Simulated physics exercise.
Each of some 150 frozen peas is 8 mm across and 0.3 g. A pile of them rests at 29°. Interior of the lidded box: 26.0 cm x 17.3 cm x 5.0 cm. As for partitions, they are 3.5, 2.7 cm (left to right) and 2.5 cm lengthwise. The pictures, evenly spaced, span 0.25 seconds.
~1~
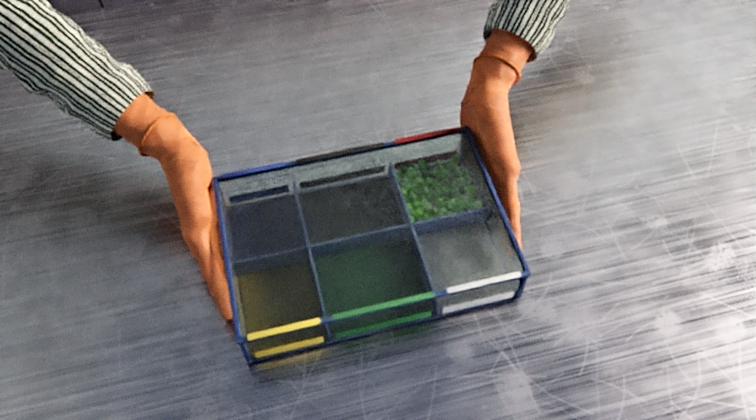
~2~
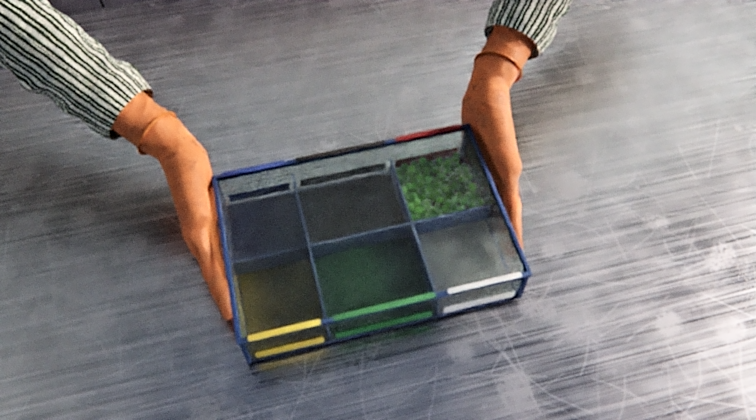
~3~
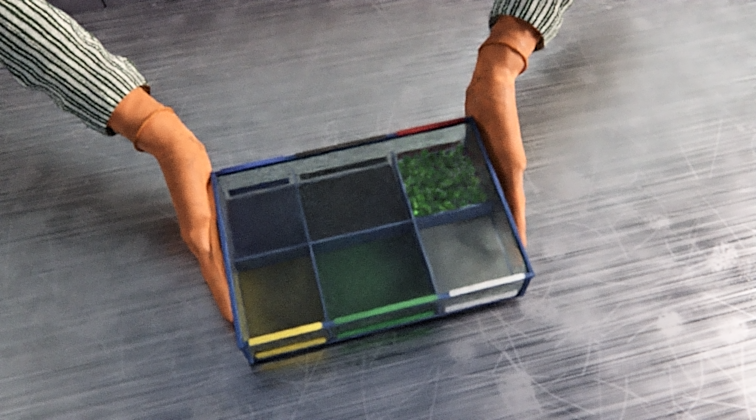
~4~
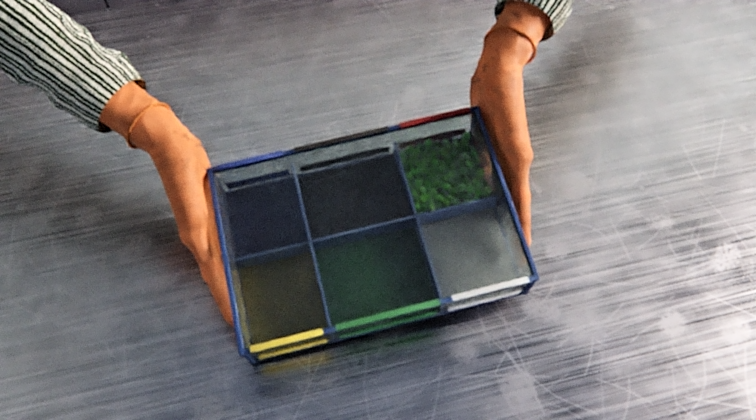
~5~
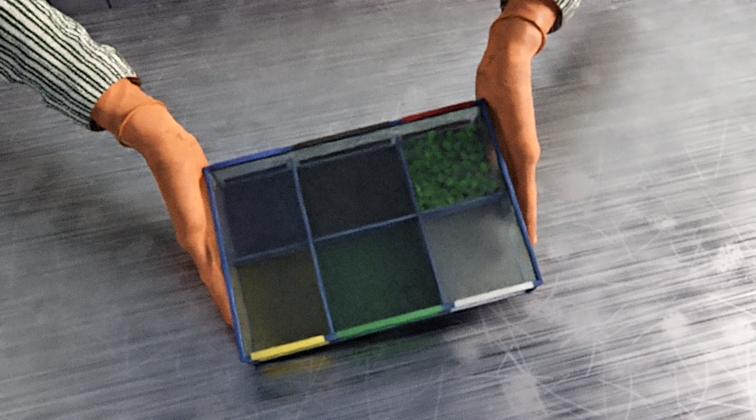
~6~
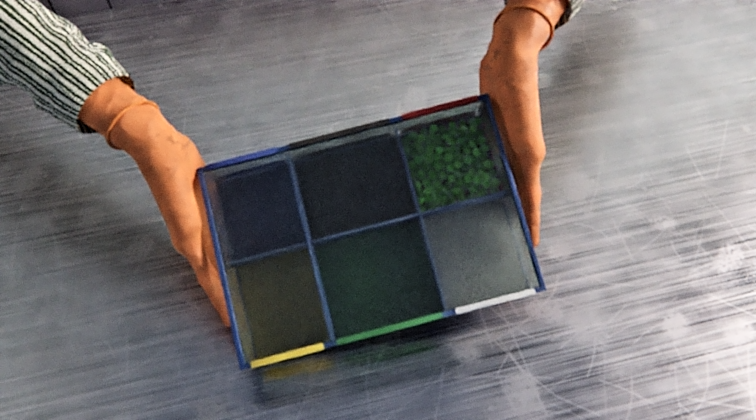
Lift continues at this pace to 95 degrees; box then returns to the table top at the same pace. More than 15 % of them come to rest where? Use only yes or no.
Red compartment: No; blue compartment: No; green compartment: Yes; yellow compartment: No; white compartment: Yes; black compartment: No.
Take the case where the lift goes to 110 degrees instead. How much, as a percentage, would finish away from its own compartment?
I'd estimate around 100 per cent.
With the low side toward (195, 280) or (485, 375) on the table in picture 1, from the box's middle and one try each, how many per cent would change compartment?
First try: About 95 percent; second try: About 85 percent.
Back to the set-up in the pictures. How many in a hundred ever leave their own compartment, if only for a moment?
I'd say near 95 percent of them.
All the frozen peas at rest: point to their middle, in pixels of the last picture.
My guess is close to (409, 308).
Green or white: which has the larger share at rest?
That would be the green compartment.
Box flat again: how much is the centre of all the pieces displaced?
The balance point ends up some 13.0 centimetres from where it began.
Then, 0.66 s after the last picture, tilt 93 degrees; red 35 %, green 20 %, white 40 %, black 5 %.
Then, 1.10 s after the last picture, tilt 39 degrees; red 5 %, green 60 %, yellow 5 %, white 30 %.
Then, 1.61 s after the last picture, tilt 0 degrees; red 5 %, green 60 %, yellow 5 %, white 30 %.
In the end, red 5 %, blue 0 %, green 60 %, yellow 5 %, white 30 %, black 0 %.
